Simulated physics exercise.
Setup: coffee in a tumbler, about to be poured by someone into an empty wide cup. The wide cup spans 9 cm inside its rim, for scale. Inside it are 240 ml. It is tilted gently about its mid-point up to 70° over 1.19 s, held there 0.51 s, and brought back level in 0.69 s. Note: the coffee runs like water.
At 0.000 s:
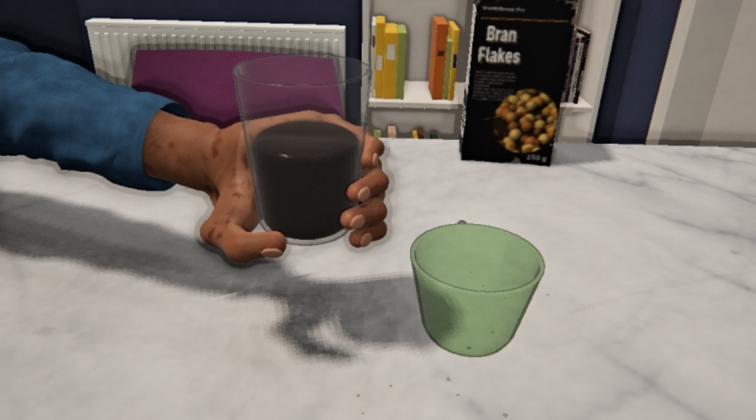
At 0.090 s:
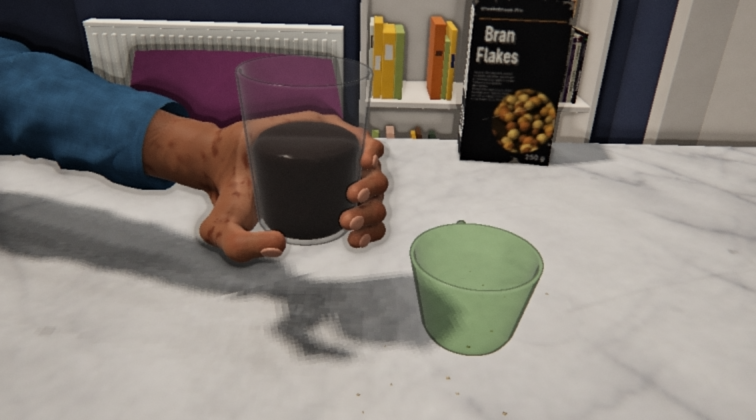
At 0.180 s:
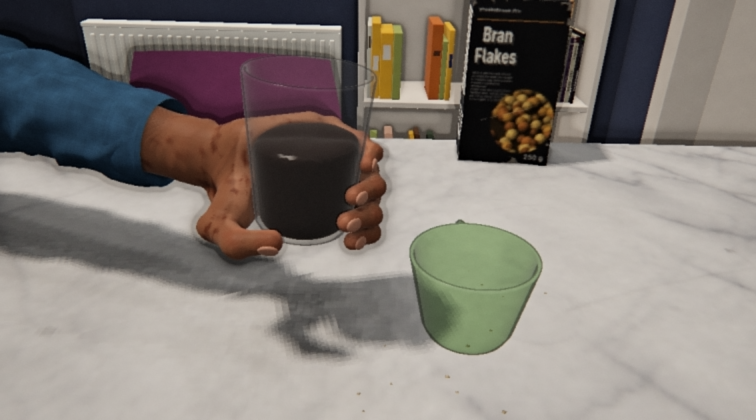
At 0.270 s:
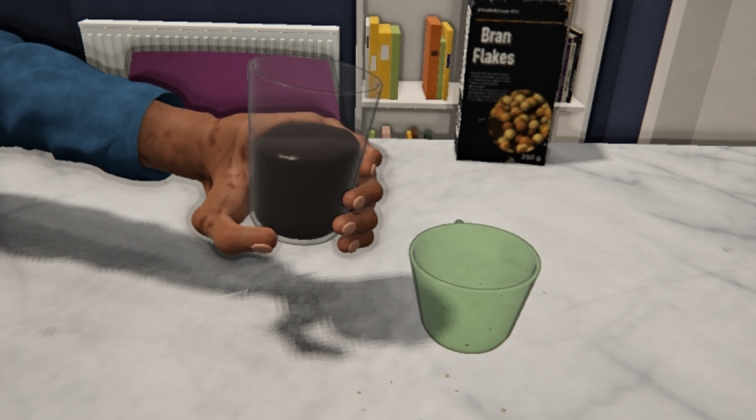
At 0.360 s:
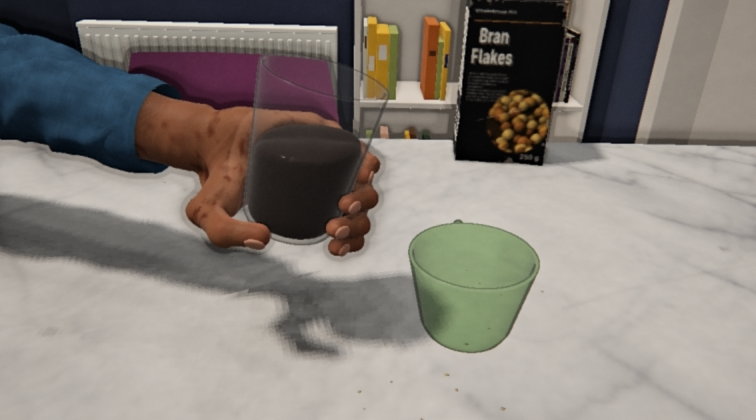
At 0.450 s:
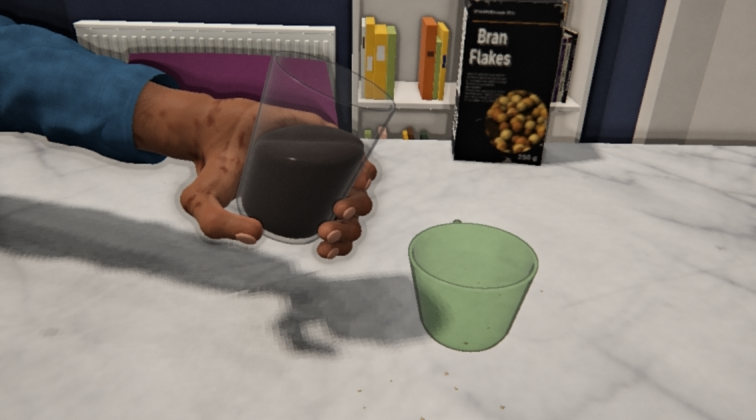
A hand holding a clear tumbler of dark liquid gradually tilts it rightward beside a green cup.
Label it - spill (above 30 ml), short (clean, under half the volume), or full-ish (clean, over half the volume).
Short.
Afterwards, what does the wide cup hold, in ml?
It contains around 100 ml.
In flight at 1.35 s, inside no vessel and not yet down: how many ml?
20 ml, more or less.
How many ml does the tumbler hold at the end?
It ends up holding near 130 ml.
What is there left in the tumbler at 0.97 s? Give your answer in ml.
Contents remaining: Around 230 ml.
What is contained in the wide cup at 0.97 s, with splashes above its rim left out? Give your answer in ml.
Close to 0 ml.
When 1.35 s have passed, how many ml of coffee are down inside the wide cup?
Volume: Approx. 50 ml.
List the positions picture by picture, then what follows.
In the first picture, it leans 0°; its right rim is at (370, 74); the coffee meets the walls at (270, 132) and (342, 137); the wide cup's rim runs from (412, 256) to (541, 259).
In the second picture, it leans 1°; its right rim is at (371, 76); the coffee meets the walls at (273, 133) and (345, 134).
In the third picture, it leans 4°; its right rim is at (375, 80); the coffee meets the walls at (273, 134) and (346, 135).
In the fourth picture, it leans 9°; its right rim is at (380, 87); the coffee meets the walls at (269, 135) and (342, 136).
In the fifth picture, it leans 15°; its right rim is at (387, 96); the coffee meets the walls at (270, 136) and (351, 139).
In the sixth picture, it leans 22°; its right rim is at (393, 108); the coffee meets the walls at (262, 140) and (353, 141).
Then, 0.97 s in, the tilt is 64° and the wide cup has 0 ml, the tumbler 230 ml, and 0 ml is on the table.
Then, 1.35 s in, the tilt is 70° and the wide cup has 50 ml, the tumbler 170 ml, and 0 ml is on the table.
Then, 1.75 s in, the tilt is 69° and the wide cup has 95 ml, the tumbler 135 ml, and 5 ml is on the table.
Then, 2.18 s in, the tilt is 14° and the wide cup has 105 ml, the tumbler 130 ml, and 5 ml is on the table.
Finally, the wide cup has 105 ml, the tumbler 130 ml, and 5 ml is on the table.
